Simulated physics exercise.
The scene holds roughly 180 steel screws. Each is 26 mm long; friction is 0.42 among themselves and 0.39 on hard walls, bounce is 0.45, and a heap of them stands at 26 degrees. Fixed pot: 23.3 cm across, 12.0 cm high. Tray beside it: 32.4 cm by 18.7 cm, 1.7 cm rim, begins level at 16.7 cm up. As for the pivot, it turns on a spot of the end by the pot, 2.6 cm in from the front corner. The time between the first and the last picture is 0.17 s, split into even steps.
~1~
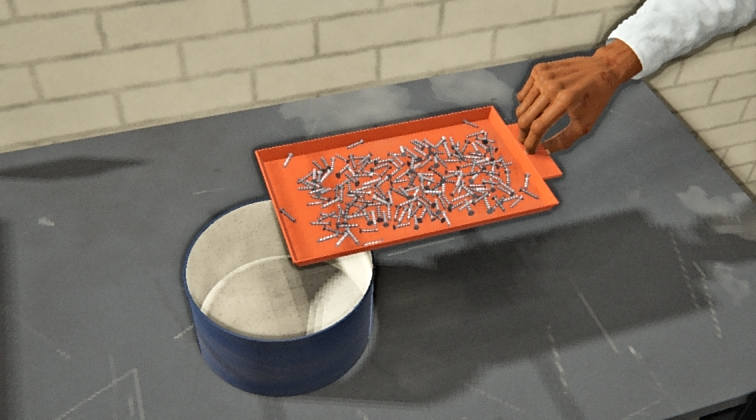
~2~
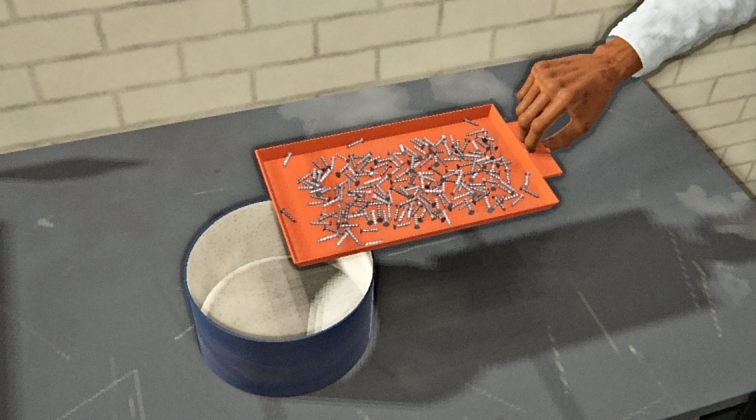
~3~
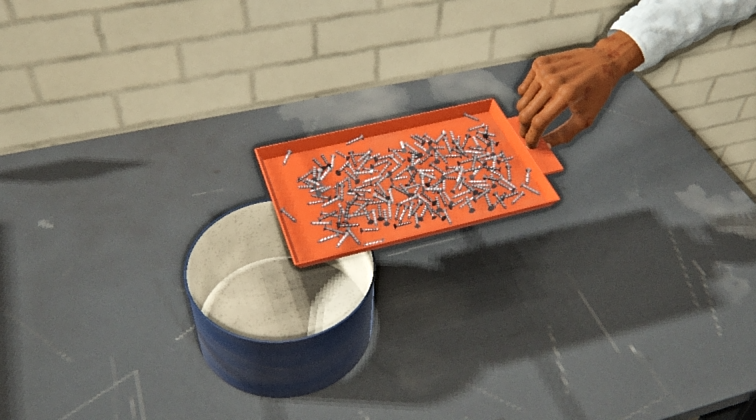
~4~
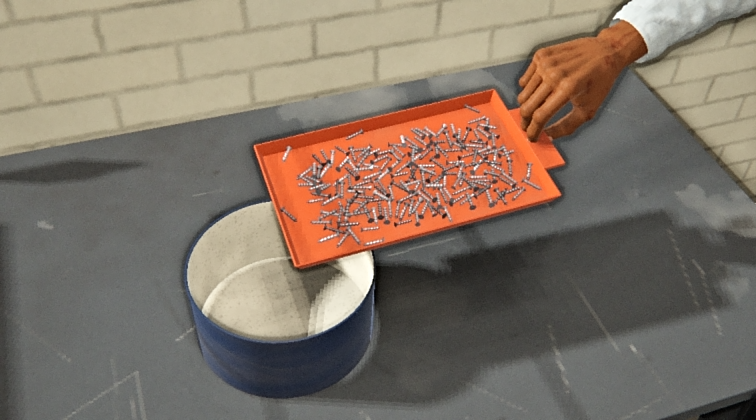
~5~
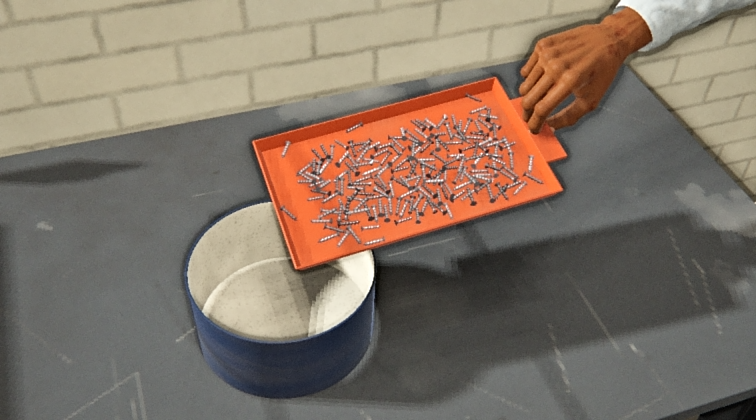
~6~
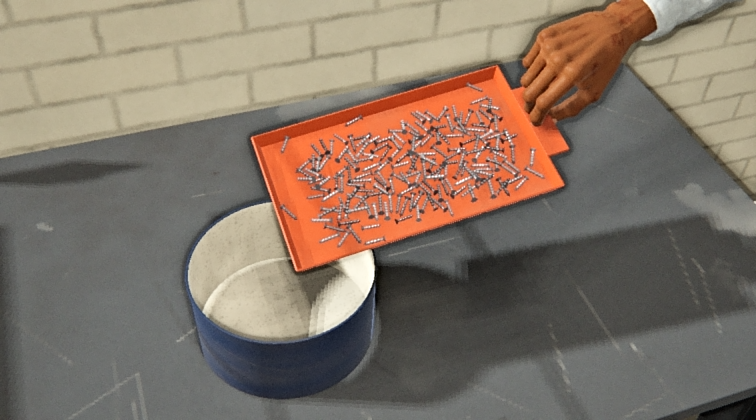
A brown-skinned hand in a white sleeve grips the right-hand tab of an orange tray on a scuffed dark grey worktop before a pale brick wall, seen from above at an angle. Small silvery screws lie scattered across the tray, whose left end overlaps a round blue pot with a cream interior. The hand slowly raises the tray's right end, slightly at first, while the screws and camera stay practically still.
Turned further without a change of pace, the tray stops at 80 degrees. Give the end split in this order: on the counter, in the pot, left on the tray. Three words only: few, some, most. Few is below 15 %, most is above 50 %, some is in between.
Counter - some, pot - most, tray - few.
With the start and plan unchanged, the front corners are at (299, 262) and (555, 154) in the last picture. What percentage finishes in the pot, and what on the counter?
Pot: 95, counter: 5.
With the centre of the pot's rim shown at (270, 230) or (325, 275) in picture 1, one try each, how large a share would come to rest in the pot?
First try about 5 per cent, second try about 85 per cent.
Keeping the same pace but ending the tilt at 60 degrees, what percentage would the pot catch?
Around 60 %, I reckon.
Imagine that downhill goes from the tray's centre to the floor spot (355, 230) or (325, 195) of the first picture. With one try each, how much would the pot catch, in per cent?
The share comes to roughly 90 in a hundred, then roughly 70 in a hundred.
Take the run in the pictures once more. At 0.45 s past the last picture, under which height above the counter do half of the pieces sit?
Roughly 20 centimetres.
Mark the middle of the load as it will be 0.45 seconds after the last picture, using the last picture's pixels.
The load's centre is near (362, 254) at that time.
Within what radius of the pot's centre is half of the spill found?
Close to 20 cm, give or take.
Then, 0.26 s after the last picture, tilt 47 degrees; the tray holds 100 %, the pot 0 %.
Then, 0.45 s after the last picture, tilt 69 degrees; the tray holds 85 %, the pot 0 %.
Then, 0.75 s after the last picture, tilt 80 degrees; the tray holds 0 %, the pot 55 %.
In the end, counter 45 %, pot 55 %, tray 0 %.
